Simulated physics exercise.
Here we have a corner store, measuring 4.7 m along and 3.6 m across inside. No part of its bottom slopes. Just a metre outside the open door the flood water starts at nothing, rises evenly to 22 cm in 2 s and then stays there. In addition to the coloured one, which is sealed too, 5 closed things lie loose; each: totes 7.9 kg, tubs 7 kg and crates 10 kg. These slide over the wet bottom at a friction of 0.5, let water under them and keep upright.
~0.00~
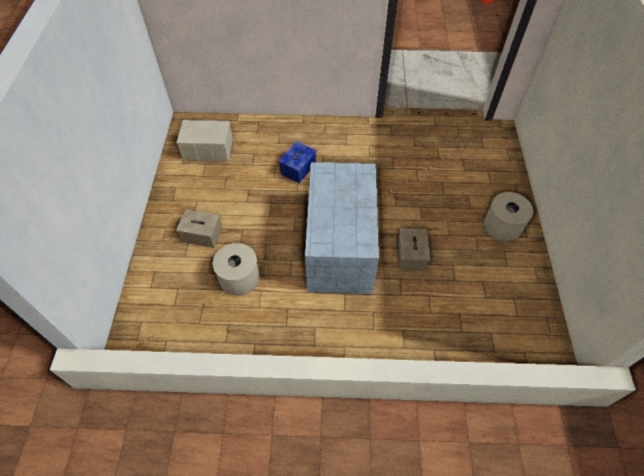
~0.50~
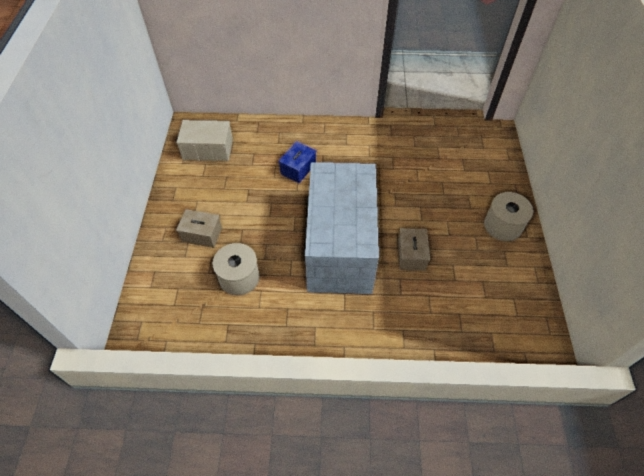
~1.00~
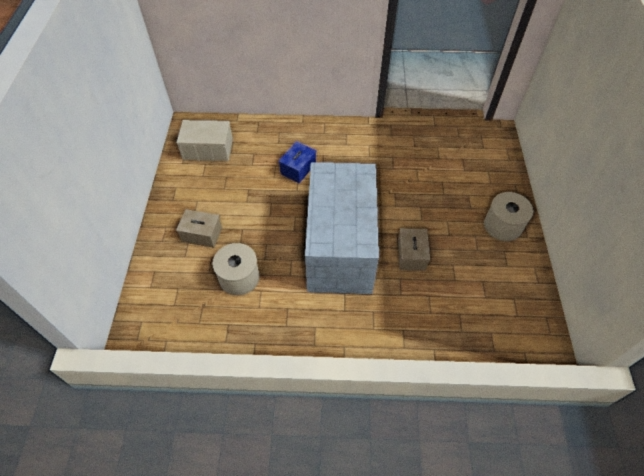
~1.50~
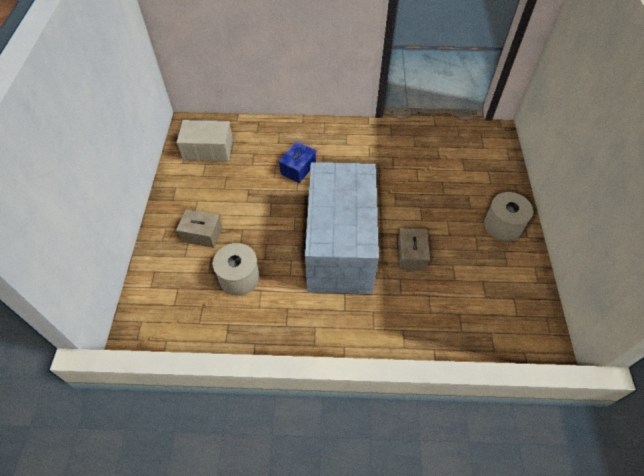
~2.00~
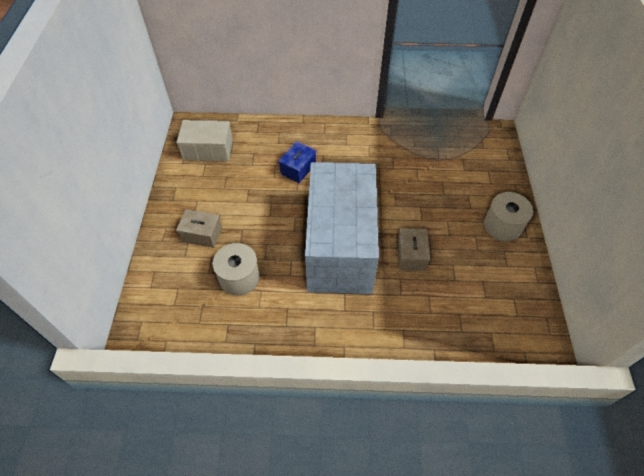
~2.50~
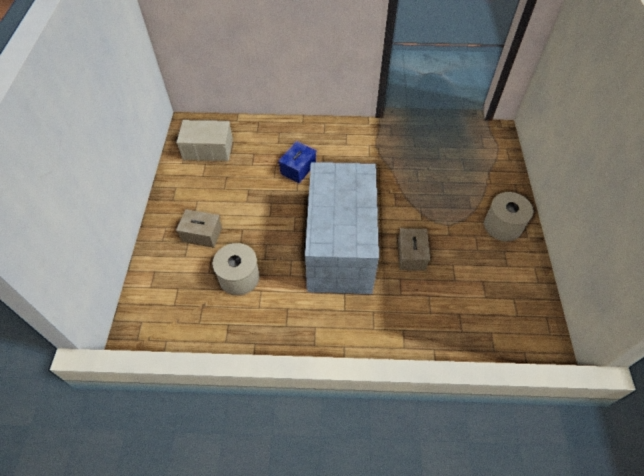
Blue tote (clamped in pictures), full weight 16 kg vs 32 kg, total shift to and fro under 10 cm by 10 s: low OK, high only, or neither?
Low OK.
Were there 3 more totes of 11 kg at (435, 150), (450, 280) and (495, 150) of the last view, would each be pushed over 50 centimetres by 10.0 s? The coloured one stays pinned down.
Taking them in order, the first is beyond the line, the second beyond the line and the third inside the line.
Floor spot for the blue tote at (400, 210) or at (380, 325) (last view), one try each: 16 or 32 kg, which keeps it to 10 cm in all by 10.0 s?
Heavier load only; heavier load only.
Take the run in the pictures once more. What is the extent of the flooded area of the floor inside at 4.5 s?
9.5 m2.
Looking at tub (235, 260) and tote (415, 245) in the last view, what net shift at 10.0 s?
40 cm and 250 cm respectively.
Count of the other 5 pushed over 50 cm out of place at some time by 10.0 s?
It adds up to 3.
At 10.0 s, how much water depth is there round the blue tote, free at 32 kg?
About 6 cm.
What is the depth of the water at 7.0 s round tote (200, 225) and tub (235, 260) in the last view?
First about 3 cm, second about 4 cm.
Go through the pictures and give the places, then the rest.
The blue tote at (298, 156), on the bottom; 0.0 m2 under water; 0 of 6 have shifted, in the first frame.
The blue tote at (298, 156), on the bottom; 0.0 m2 under water; 0 of 6 have shifted, in the second frame.
The blue tote at (298, 156), on the bottom; 0.0 m2 under water; 0 of 6 have shifted, in the third frame.
The blue tote at (298, 156) rests on the ground; 0.0 m2 under water; 0 of 6 have shifted, in the fourth frame.
The blue tote at (298, 156), on the bottom; 0.8 m2 under water; 0 of 6 have shifted, in the fifth frame.
The blue tote at (298, 156) rests on the ground; 2.0 m2 under water; 0 of 6 have shifted, in the sixth frame.
After 3.5 s the blue tote would be 0 cm from its start with 16 kg and 0 cm from its start with 32 kg; 0 cm of water round it then.
After 4.5 s the blue tote would be 0 cm from its start with 16 kg and 0 cm from its start with 32 kg; 3 cm of water round it then.
After 7.0 s the blue tote would be 0 cm from its start with 16 kg and 0 cm from its start with 32 kg; 3 cm of water round it then.
After 10.0 s the blue tote would be 0 cm from its start with 16 kg and 0 cm from its start with 32 kg; 6 cm of water round it then.
